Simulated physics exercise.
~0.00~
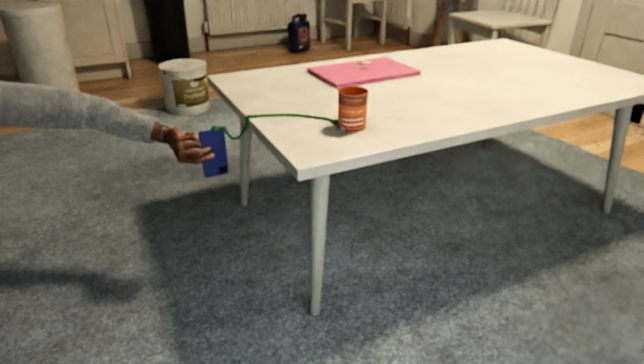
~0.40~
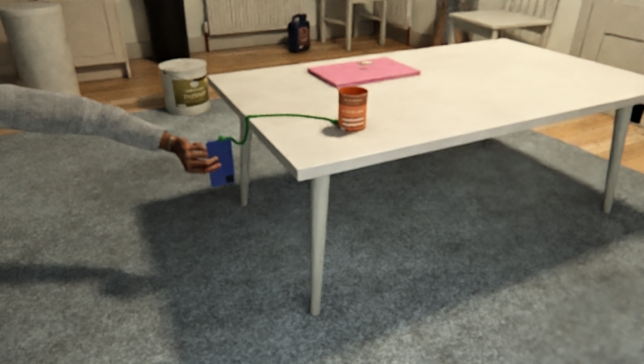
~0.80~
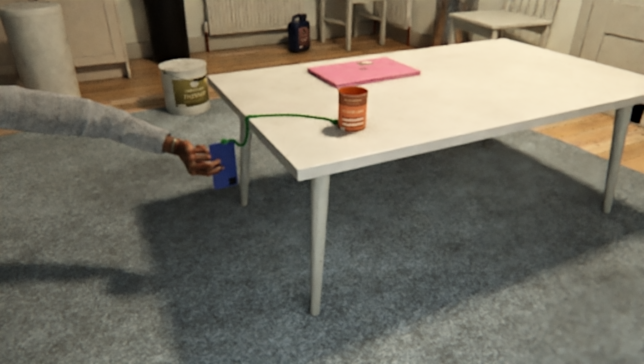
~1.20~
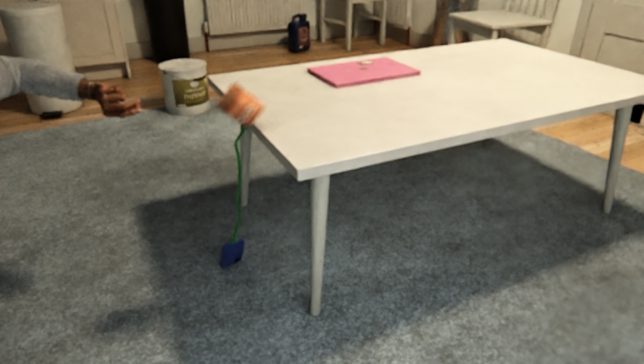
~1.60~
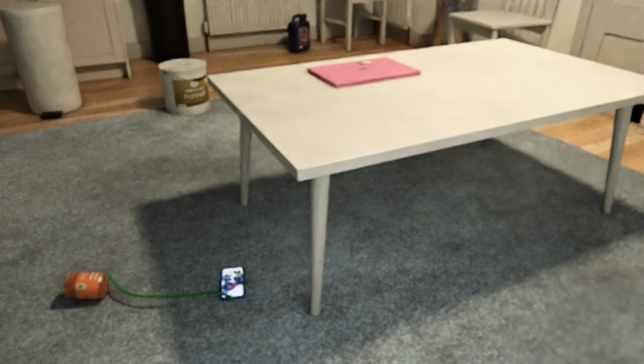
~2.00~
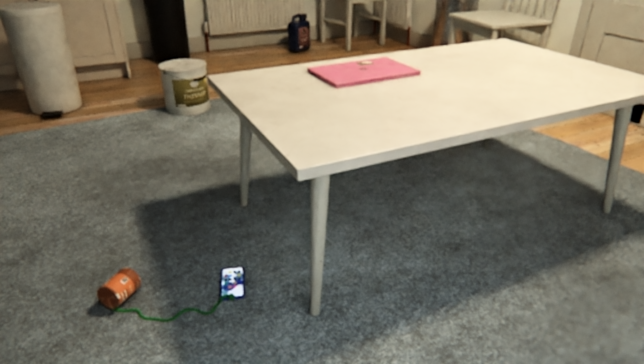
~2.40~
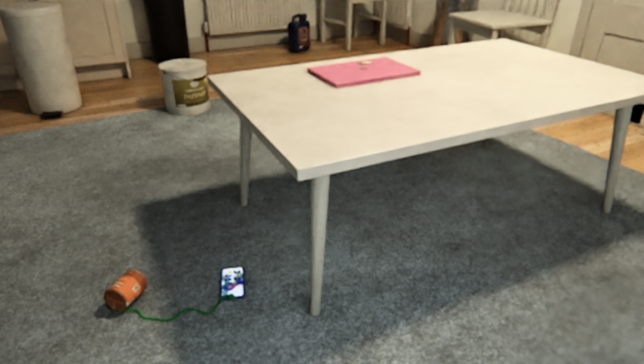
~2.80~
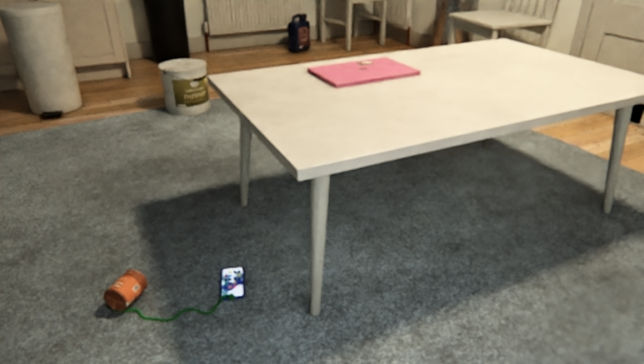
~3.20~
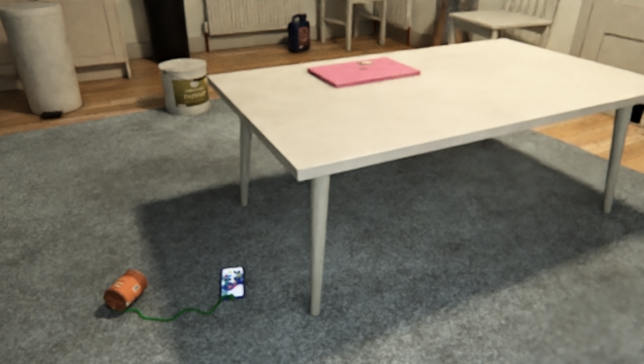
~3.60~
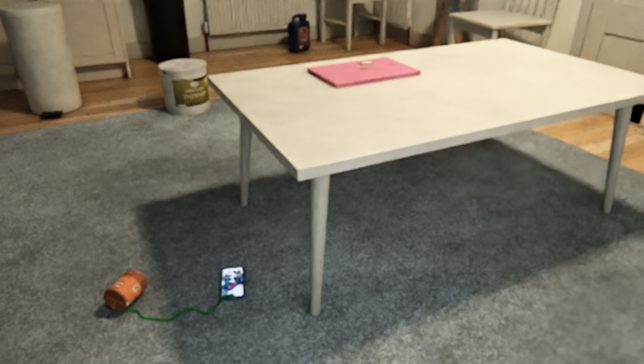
In a room with a grey carpet over a wooden floor, a still camera looks slightly down on a white table holding a pink laptop and an orange cup. At the left, a hand in a grey sleeve holds a blue phone just past the table's end, a green cord running from it to the cup. The hand lowers the phone slightly, then lets go and draws back. The phone drops, and the cup is tugged off the table after it. The cup lands on its side to the left, rolls back a little and rests, still corded to the phone lying on the carpet, while the laptop stays put.
